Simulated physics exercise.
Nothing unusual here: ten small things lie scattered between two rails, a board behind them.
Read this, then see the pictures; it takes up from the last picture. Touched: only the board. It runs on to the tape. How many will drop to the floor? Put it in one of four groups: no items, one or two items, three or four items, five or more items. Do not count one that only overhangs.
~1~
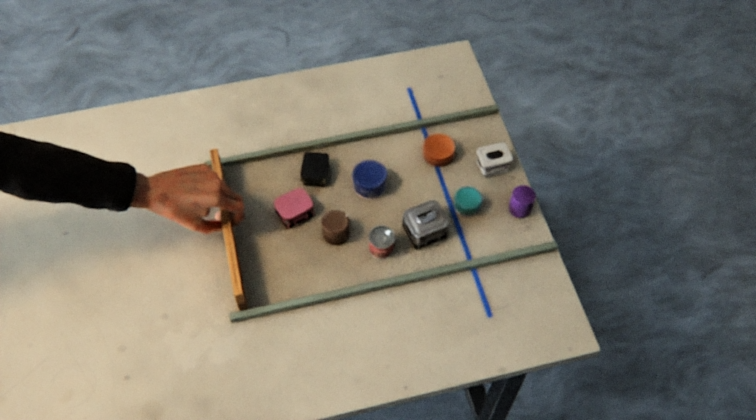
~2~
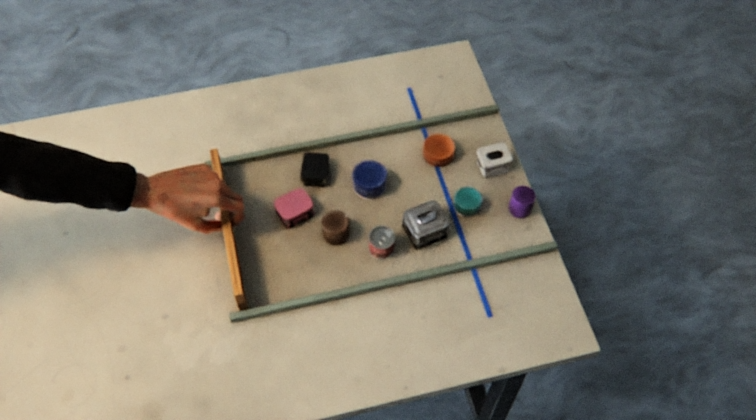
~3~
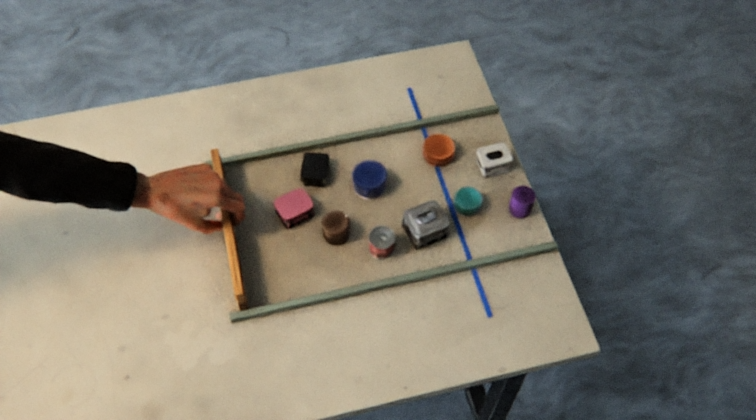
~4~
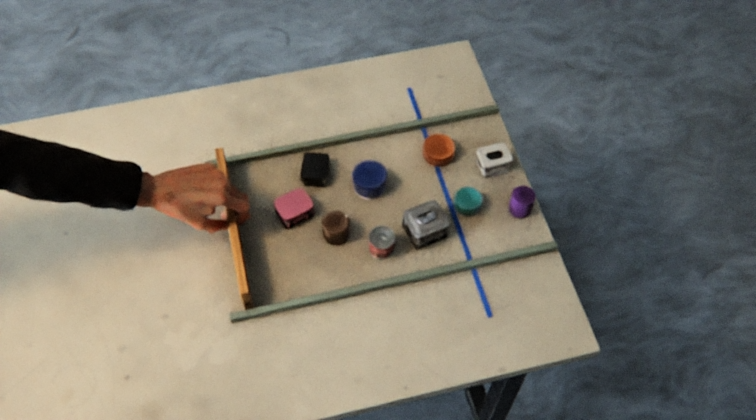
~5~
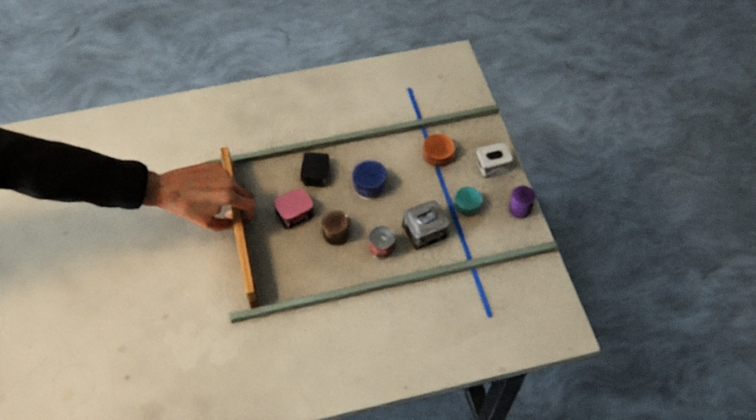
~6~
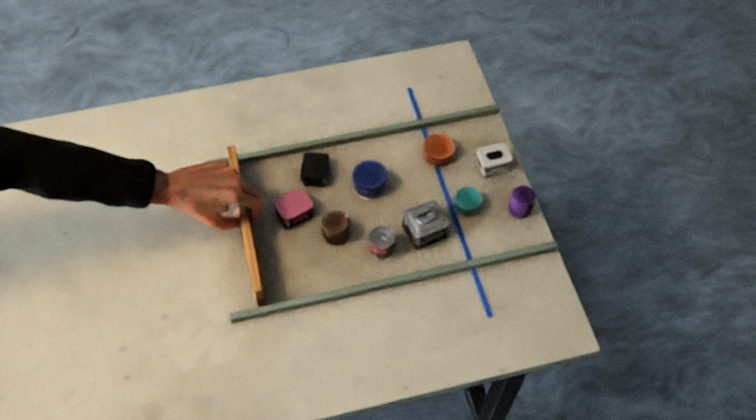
Group: No items.
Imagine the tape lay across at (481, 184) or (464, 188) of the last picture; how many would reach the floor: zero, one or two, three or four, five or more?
At each place: 1 or 2 and one to two.
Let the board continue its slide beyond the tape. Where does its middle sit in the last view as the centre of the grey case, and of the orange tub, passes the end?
About (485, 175), and (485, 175) for the other.
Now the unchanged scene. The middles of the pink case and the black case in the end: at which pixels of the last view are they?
Going in order: First (461, 182), then (441, 141).
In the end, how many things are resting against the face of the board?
Well, it touches 4.
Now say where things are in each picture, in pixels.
Purple lid (522, 202); white case (493, 160); turquoise pot (468, 202); board (228, 227); tape (446, 192), in the first picture.
White case (493, 160); board (228, 227), in the second picture.
Turquoise pot (468, 202); black case (315, 170), in the third picture.
Purple lid (522, 202); red tin (382, 243), in the fourth picture.
White case (493, 160); blue tin (370, 180), in the fifth picture.
Purple lid (522, 202); white case (493, 160); turquoise pot (468, 202); board (246, 223); tape (446, 192), in the sixth picture.
Early on, none off yet; purple lid at rest near (522, 202); white case at rest near (493, 160); turquoise pot at rest near (468, 202).
Finally, the number that fall off is zero.
